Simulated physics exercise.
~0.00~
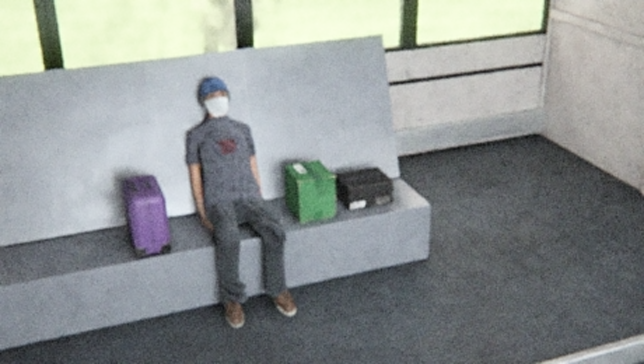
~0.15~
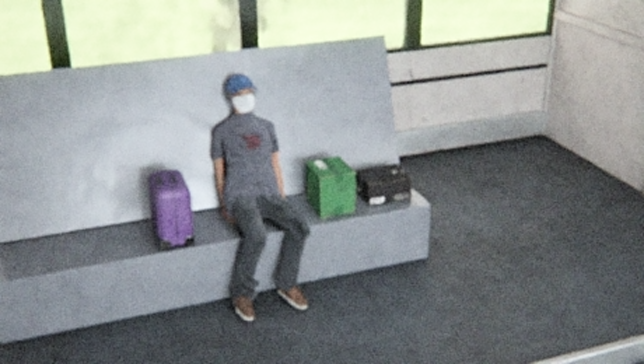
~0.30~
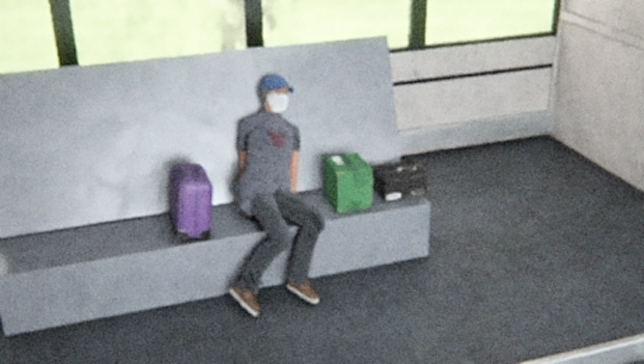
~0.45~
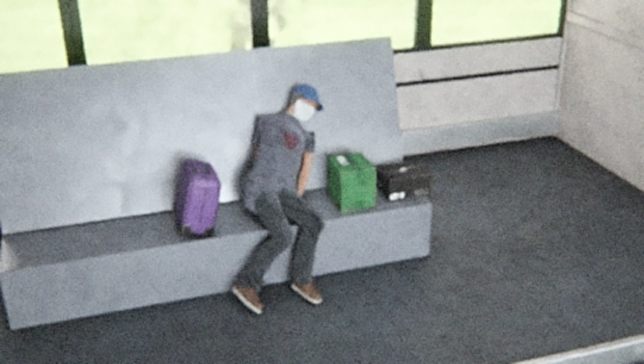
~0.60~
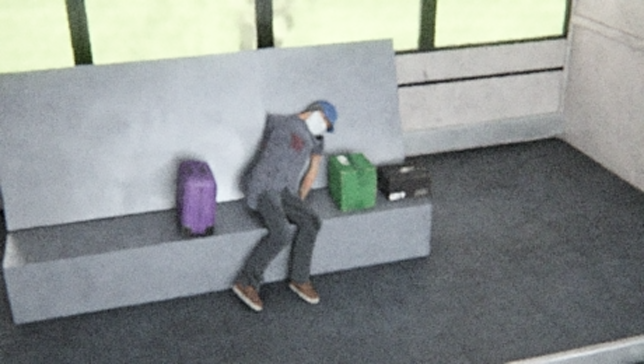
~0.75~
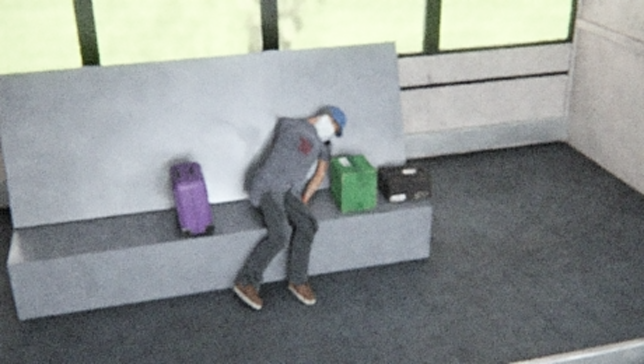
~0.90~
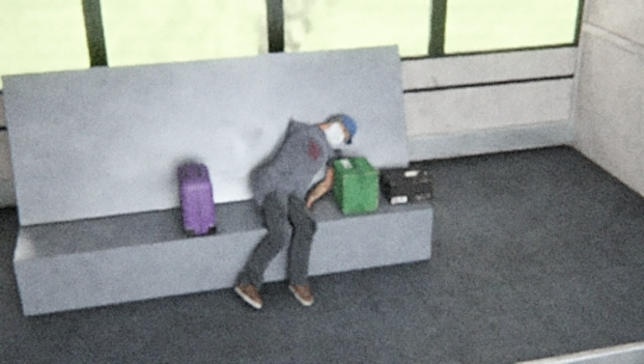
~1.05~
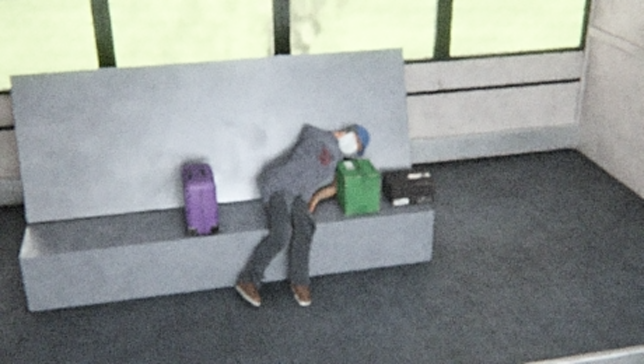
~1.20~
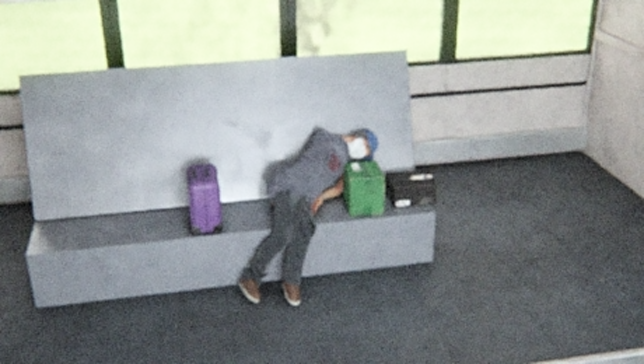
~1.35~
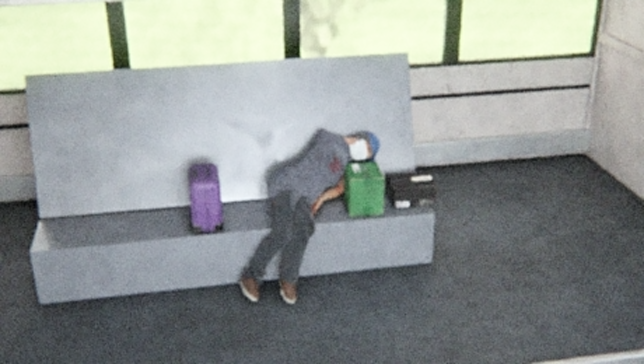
On a long grey bench against the windows of a metro car, a masked passenger in a blue cap sits between a purple case and a green holdall, with a black carton beyond it. The passenger and all the luggage slide to the right along the seat, the purple case leaning a little. The luggage settles and the case stands straight again, while the passenger tips sideways to the right, head dropping and arms hanging loose. The passenger ends slumped over with the masked face against the green holdall, hips still on the seat, and every piece of luggage stays on the bench.
